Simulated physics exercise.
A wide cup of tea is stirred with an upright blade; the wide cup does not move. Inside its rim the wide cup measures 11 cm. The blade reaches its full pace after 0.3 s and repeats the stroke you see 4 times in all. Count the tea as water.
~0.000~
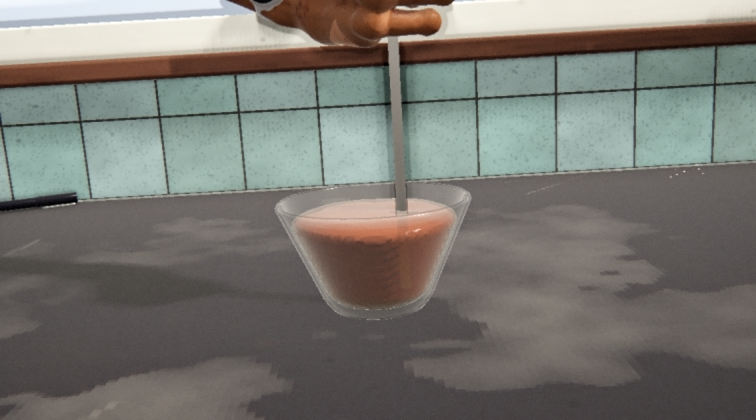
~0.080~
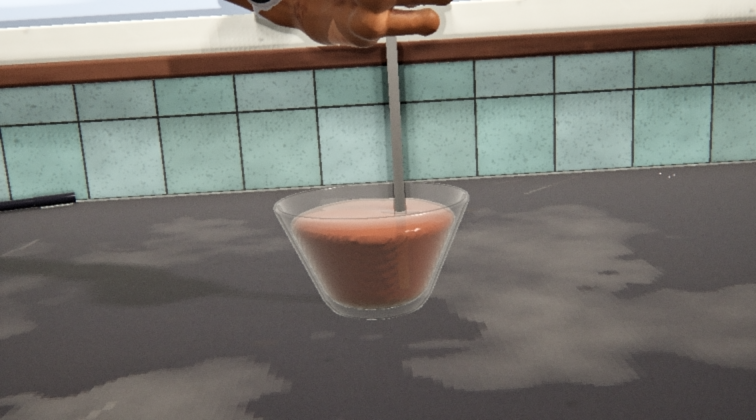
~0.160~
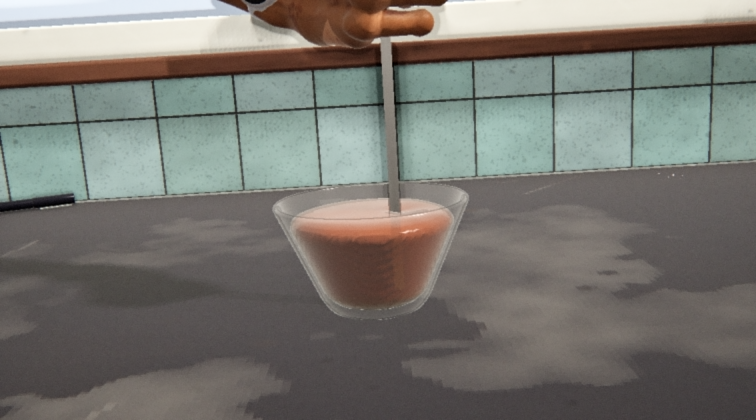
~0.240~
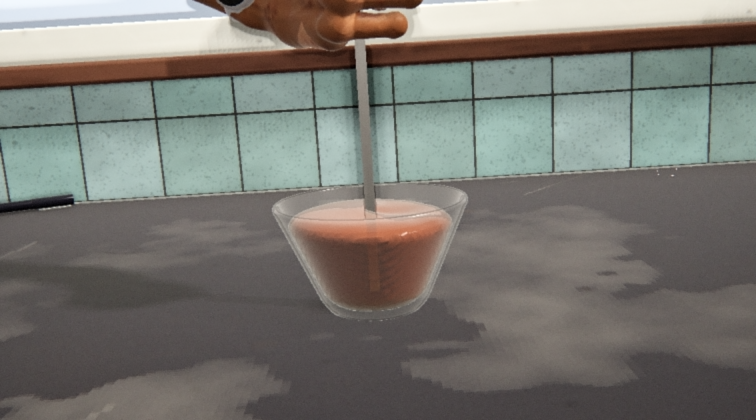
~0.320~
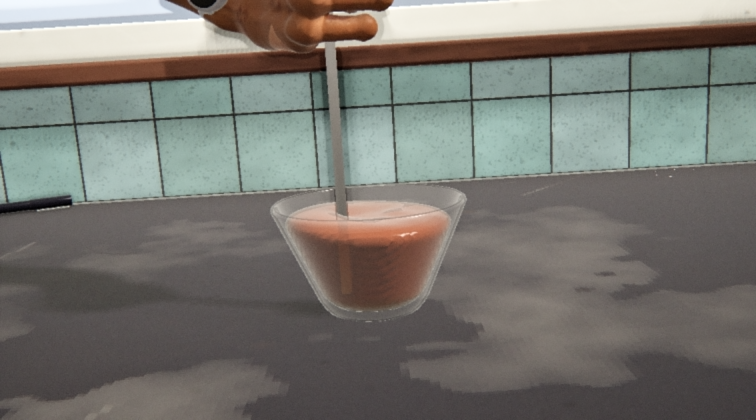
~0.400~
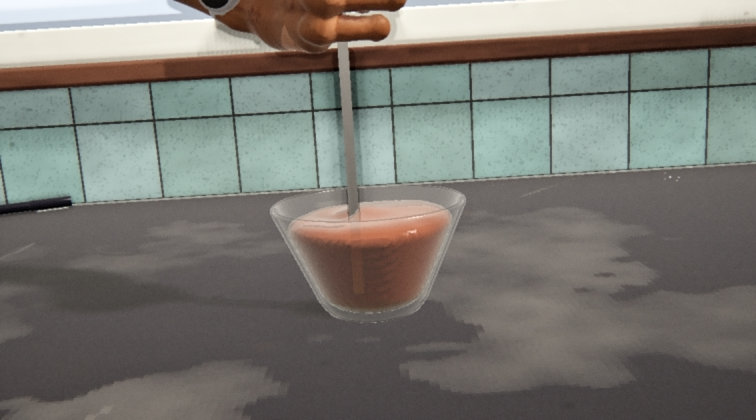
At the start, a hand holds an upright blade on the right side of a wide clear cup of reddish-brown liquid on a dark counter. The hand draws the blade left through the liquid, slowly at first, then shifts it slightly back right, while the cup stays still.
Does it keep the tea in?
This wide cup spills.
Then, 0.76 s in, 0 ml is over the rim.
Then, 1.12 s in, 0 ml is over the rim.
Then, 1.48 s in, 3 ml is over the rim.
Then, 1.84 s in, 6 ml is over the rim.
Finally, 6 ml is over the rim.
